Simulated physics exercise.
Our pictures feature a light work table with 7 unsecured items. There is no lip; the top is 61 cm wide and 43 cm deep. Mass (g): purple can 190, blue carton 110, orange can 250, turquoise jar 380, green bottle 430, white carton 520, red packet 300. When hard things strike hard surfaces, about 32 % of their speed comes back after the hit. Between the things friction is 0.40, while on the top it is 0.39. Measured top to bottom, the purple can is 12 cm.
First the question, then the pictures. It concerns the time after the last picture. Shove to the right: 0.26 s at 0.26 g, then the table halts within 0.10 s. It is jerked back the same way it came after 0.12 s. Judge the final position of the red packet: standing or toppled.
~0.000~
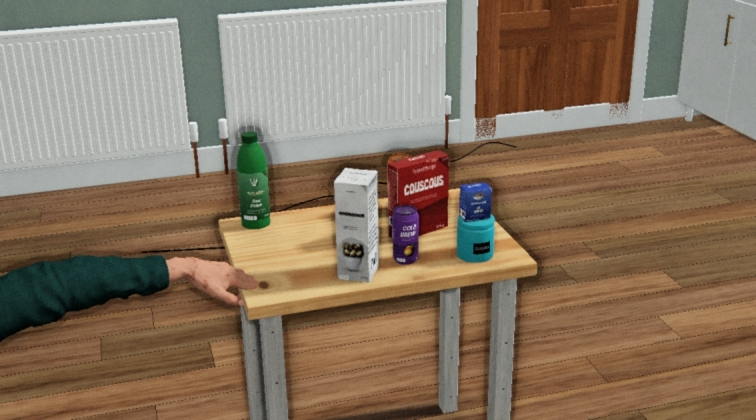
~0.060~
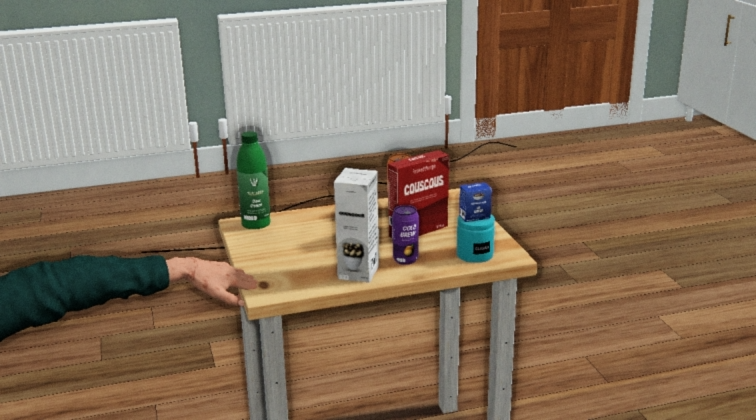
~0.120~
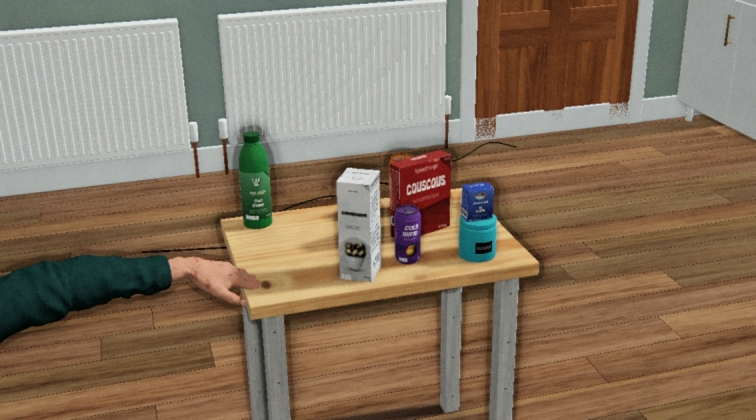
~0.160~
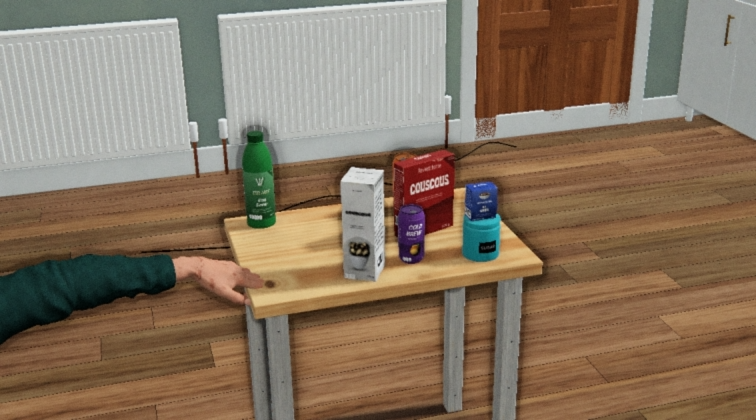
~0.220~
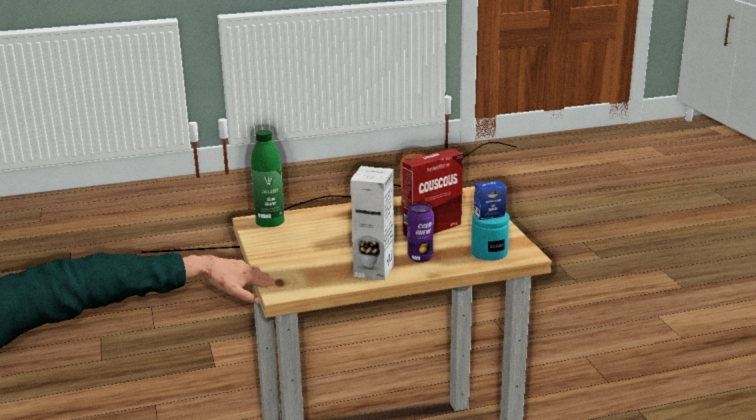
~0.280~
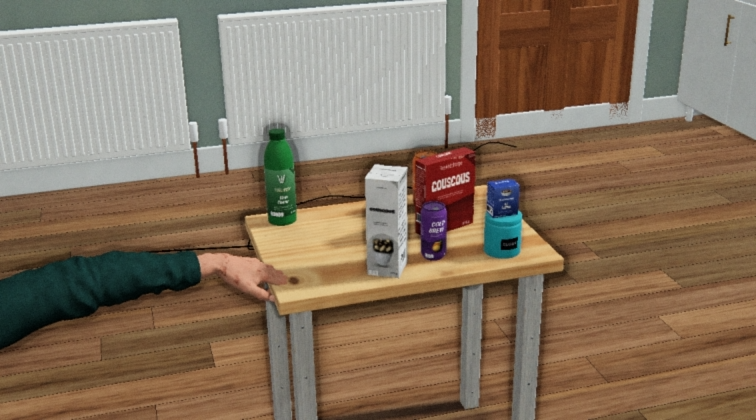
Standing.
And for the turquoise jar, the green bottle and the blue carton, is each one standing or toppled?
Well, the turquoise jar holds steady, the green bottle tumbles down, and the blue carton holds steady.
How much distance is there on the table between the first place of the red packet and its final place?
It ends up around 0 cm from its start.
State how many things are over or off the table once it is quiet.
The number is 2.
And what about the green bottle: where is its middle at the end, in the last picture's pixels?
You'll see it about at (317, 203) in the last picture.
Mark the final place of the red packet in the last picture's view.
Rest point: Near (420, 196).
After 0.58 s, table 12 cm from its start; red packet slid 2 cm near (479, 188); green bottle leaning 16°; blue carton slid 2 cm.
After 0.98 s, green bottle on its side; white carton leaning 17°.
After 1.88 s, green bottle on its side; white carton on its side.
At rest (4.3 s), tipped over on the table, green bottle and white carton; the other 5 in place, give or take 5 cm. Seen from the same camera at the end, red packet near (420, 196).
